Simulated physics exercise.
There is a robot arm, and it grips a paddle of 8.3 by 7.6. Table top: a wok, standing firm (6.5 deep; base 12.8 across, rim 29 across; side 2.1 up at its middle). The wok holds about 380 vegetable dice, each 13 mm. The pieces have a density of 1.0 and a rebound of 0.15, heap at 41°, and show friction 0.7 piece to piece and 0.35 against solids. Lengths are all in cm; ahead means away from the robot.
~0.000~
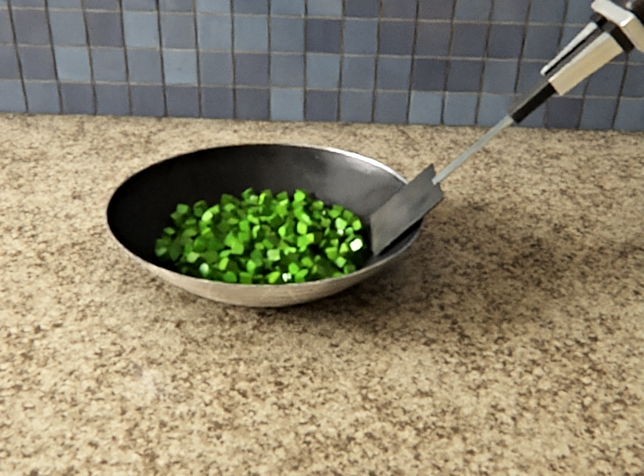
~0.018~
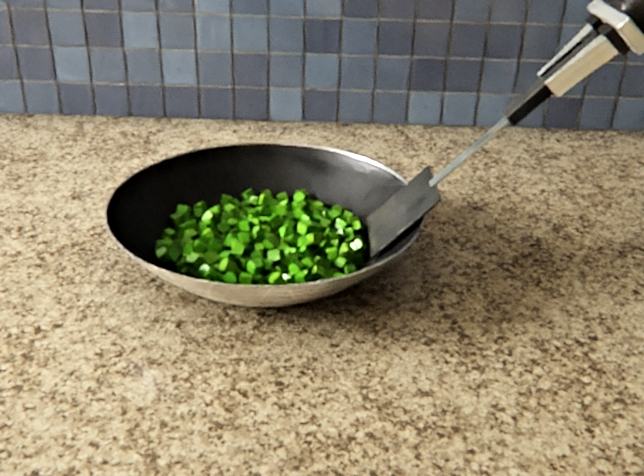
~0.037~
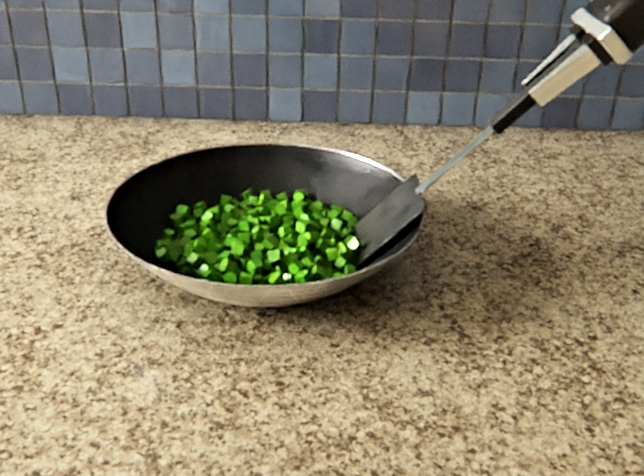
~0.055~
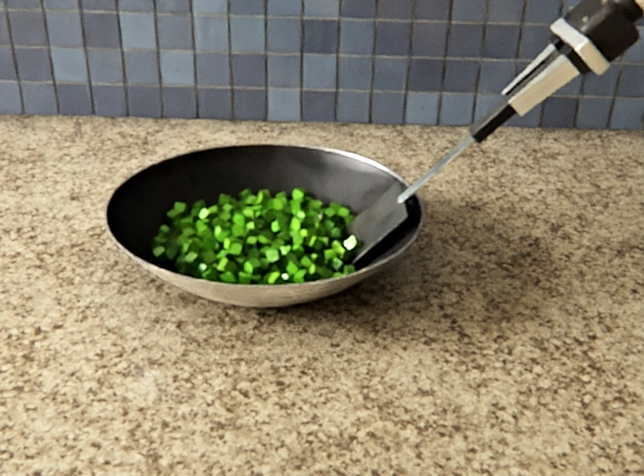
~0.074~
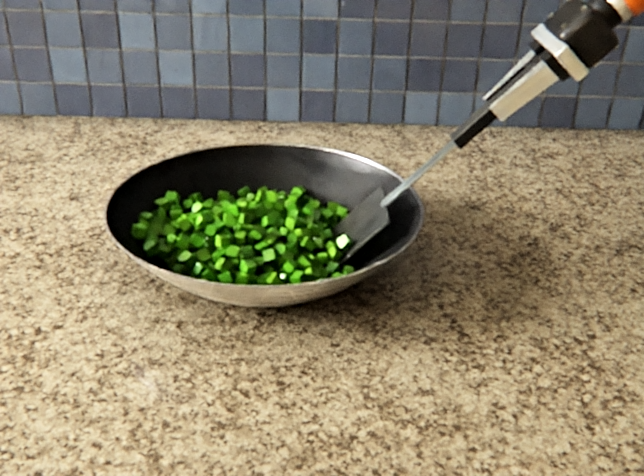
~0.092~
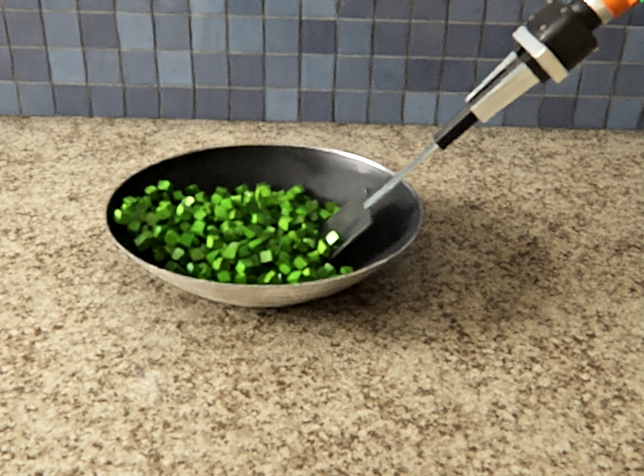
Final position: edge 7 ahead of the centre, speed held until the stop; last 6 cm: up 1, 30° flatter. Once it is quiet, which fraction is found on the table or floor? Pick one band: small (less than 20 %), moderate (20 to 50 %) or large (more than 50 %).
Small.
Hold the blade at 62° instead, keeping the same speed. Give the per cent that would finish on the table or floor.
20 %.
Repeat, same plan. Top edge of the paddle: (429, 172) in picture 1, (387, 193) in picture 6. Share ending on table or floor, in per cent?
It comes to something like 5 %, give or take.
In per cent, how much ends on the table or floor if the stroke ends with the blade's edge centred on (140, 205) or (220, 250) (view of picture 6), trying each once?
First try roughly 50 percent, second roughly 10 percent.
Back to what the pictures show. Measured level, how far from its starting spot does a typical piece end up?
Somewhere around 8 centimetres, I'd say.
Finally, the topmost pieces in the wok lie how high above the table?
Peak at rest, approximately 7.5 centimetres.
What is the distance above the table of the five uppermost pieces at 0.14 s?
Roughly 9 cm above the table.
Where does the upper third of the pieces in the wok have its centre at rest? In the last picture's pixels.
Around (157, 211).
After 0.14 s, sloping 47°, highest piece 9 above the table; 373 in the wok, 3 on the blade or in flight.
After 0.18 s, sloping 35°, highest piece 10 above the table; 367 in the wok, 9 on the blade or in flight.
After 0.40 s, sloping 17°, highest piece 8 above the table; 329 in the wok, 45 on the table or floor, 2 on the blade or in flight.
After 1.45 s, sloping 17°, highest piece 7 above the table; 329 in the wok, 47 on the table or floor.
In the end, 329 in the wok, 47 on the table or floor. That is 12 % on the table or floor.
